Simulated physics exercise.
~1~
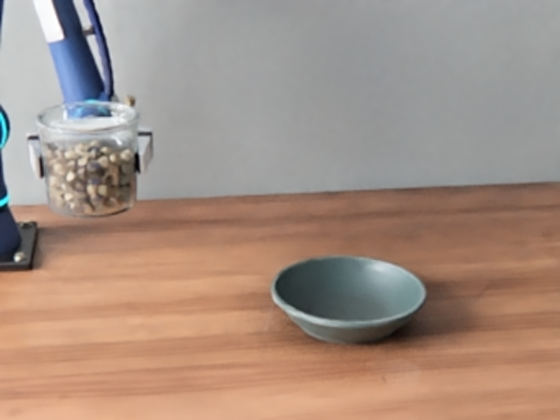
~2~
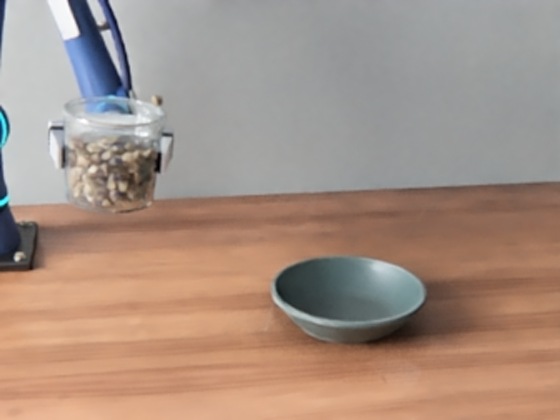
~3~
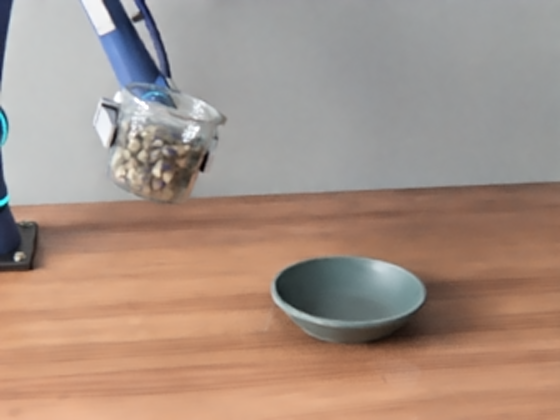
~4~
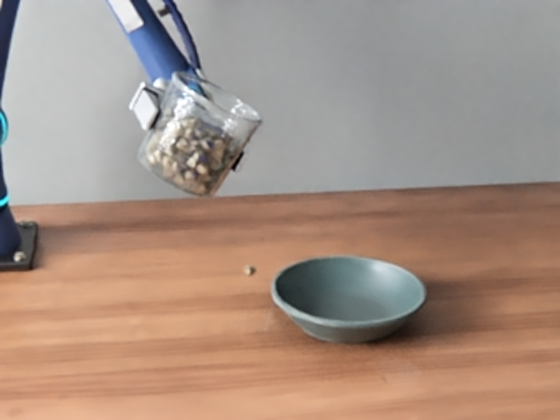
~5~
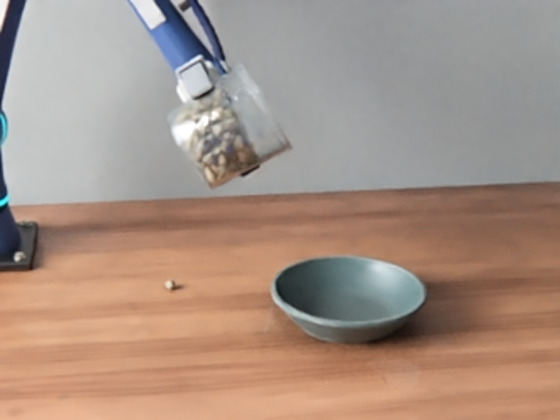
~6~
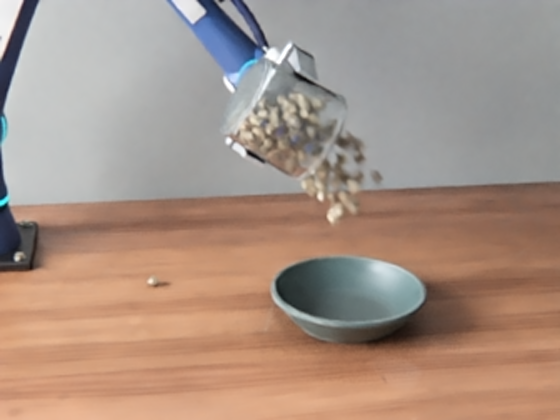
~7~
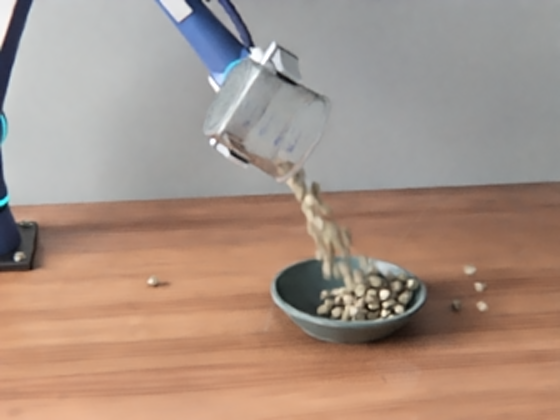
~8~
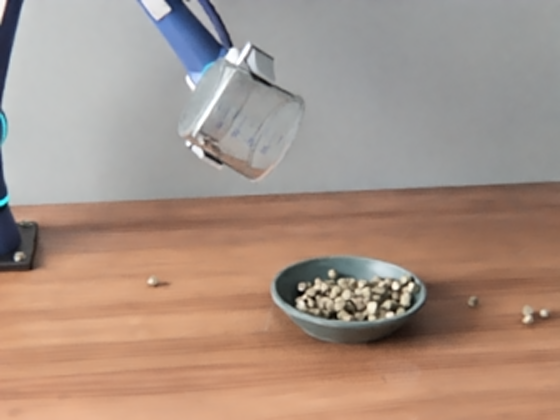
A wooden table top stands before a plain grey wall, seen from the front and slightly above by a still camera. A blue robot arm at the left holds a clear cup full of small tan and brown pebbles, and a shallow grey-green bowl sits right of centre. The arm carries the cup rightward while tipping it, and a stray pebble drops onto the table. As the cup tips further, the pebbles pour out in a stream into the bowl, a few scattering to its right. The emptied cup draws back left, still tilted downward, leaving the bowl heaped with pebbles.
